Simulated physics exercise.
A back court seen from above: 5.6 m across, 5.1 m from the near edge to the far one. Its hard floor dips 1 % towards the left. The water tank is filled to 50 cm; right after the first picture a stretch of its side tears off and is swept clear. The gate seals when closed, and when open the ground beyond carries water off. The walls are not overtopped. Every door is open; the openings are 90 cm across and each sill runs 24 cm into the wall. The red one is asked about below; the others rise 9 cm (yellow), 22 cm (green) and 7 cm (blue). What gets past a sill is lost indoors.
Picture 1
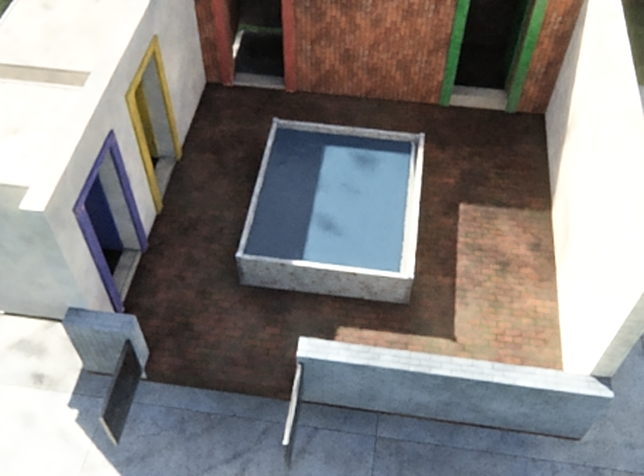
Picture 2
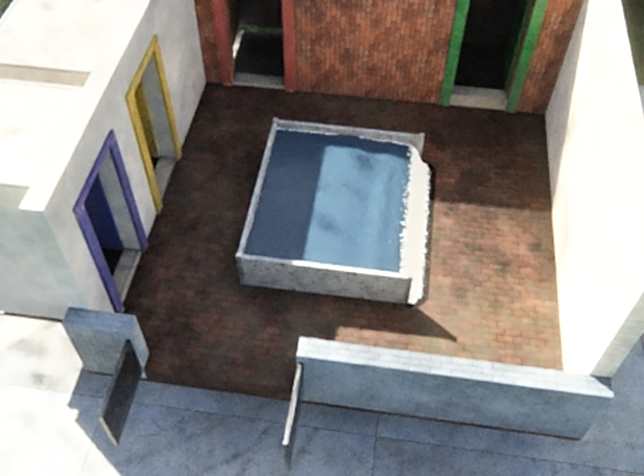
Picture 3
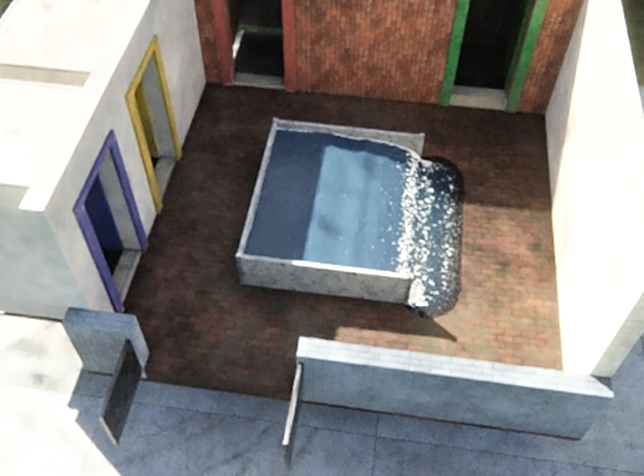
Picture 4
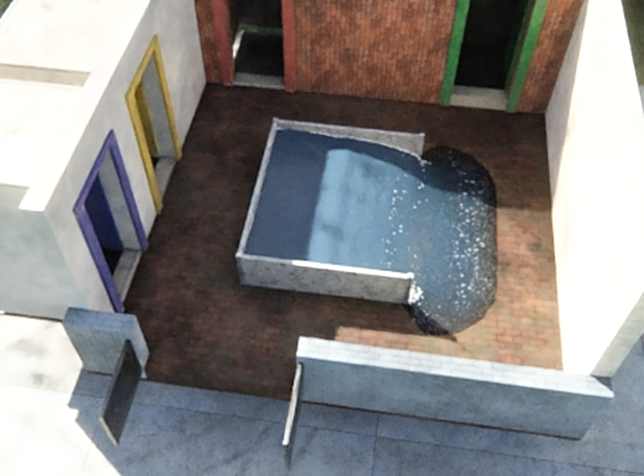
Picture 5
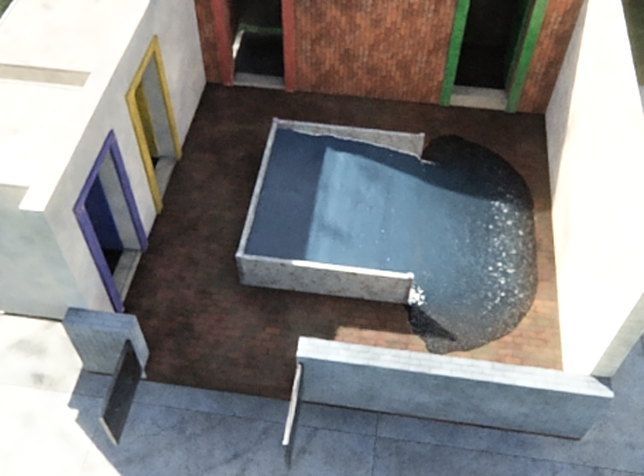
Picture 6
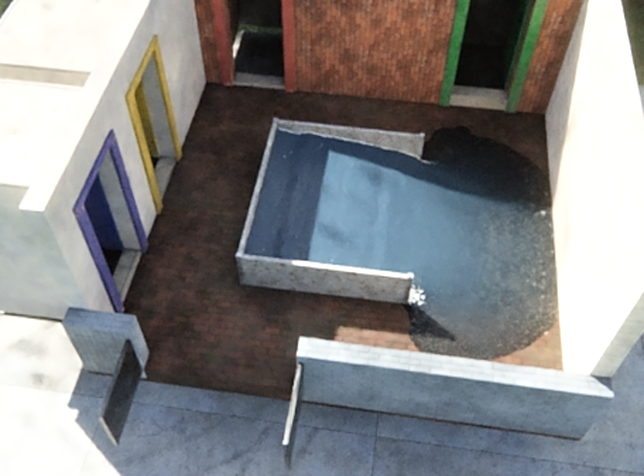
In a walled brick-floored courtyard seen from above, the right side of a raised rectangular water tank gives way, and water pours through the gap, fanning out across the floor to the right until it nears the pale wall.
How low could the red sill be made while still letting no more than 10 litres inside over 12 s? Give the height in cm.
Some 11 cm above the ground.
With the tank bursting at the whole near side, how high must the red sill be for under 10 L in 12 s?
About 6.0 cm.
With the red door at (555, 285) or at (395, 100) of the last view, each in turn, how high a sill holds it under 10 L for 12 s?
Roughly 27 and 7.5 cm.
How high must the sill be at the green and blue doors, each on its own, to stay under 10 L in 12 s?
About 20 cm at green and 18 cm at blue.
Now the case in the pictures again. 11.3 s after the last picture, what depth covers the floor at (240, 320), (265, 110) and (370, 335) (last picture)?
Roughly 7, 9 and 3 cm, in turn.
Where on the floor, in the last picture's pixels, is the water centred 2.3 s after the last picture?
At about (451, 231).
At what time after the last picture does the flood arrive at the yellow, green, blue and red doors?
Arrival: Yellow 4.0 s, green 0.8 s, blue 3.4 s, red 3.0 s.
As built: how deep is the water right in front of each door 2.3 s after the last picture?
In cm: Yellow 0, green 23, blue 0, red 0.
Then, 0.7 s after the last picture water covers 35 % of the floor, deepest (35 cm) near (542, 247); it has not reached the red door.
Then, 2.3 s after the last picture water covers 50 % of the floor, deepest (32 cm) near (567, 406); it has not reached the red door.
Then, 11.3 s after the last picture water covers 95 % of the floor, deepest (10 cm) near (190, 128); 10 cm at the red door, 51 litres in over its 7 cm sill.
At the red door as built, the water peaked near 12 cm, 7.3 s after the last picture.
With a sill of 10 cm, 16 litres would have come in within the 12 s; with 13.5 cm, 3 litres. So under 10 litres takes about 11 cm.
